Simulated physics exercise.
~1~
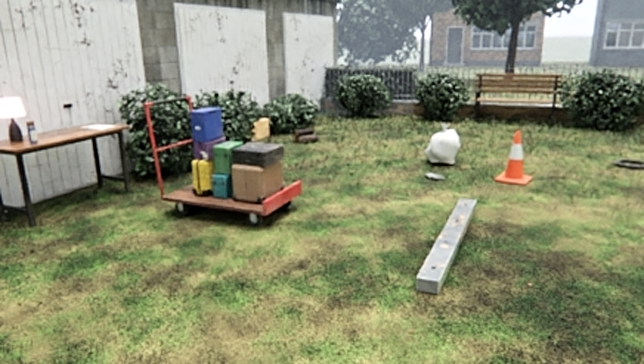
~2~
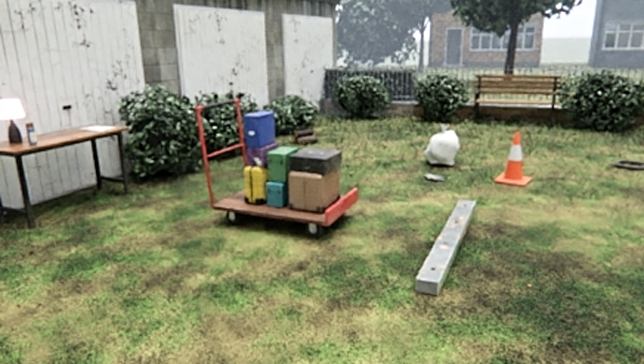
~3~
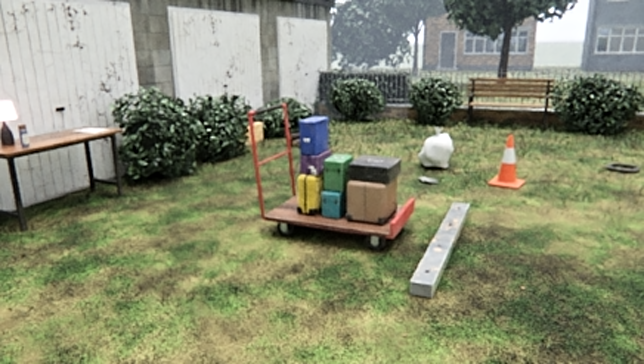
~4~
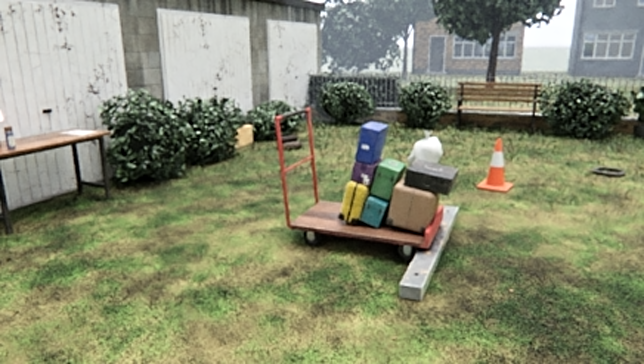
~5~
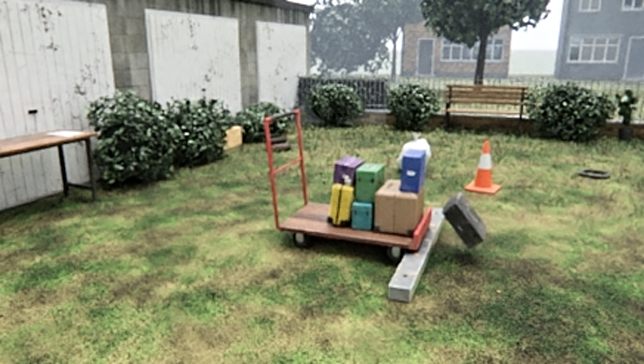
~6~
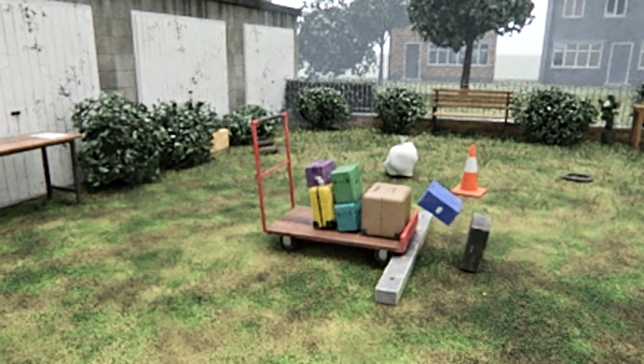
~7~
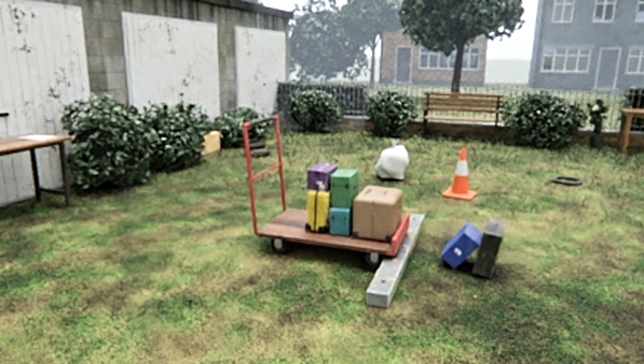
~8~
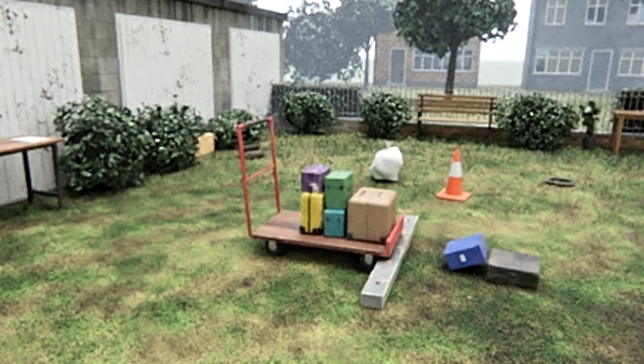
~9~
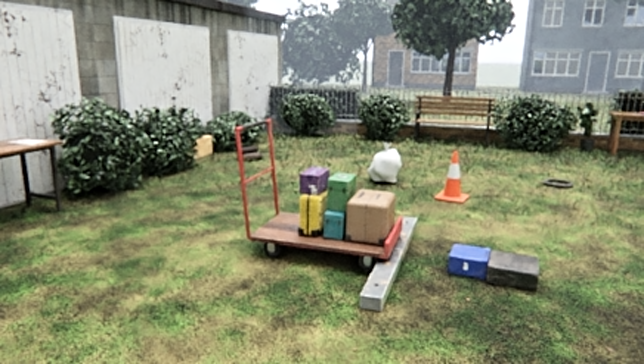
A loaded trolley rolls right, hits a kerb, and throws a blue tote and black toolbox onto the grass.
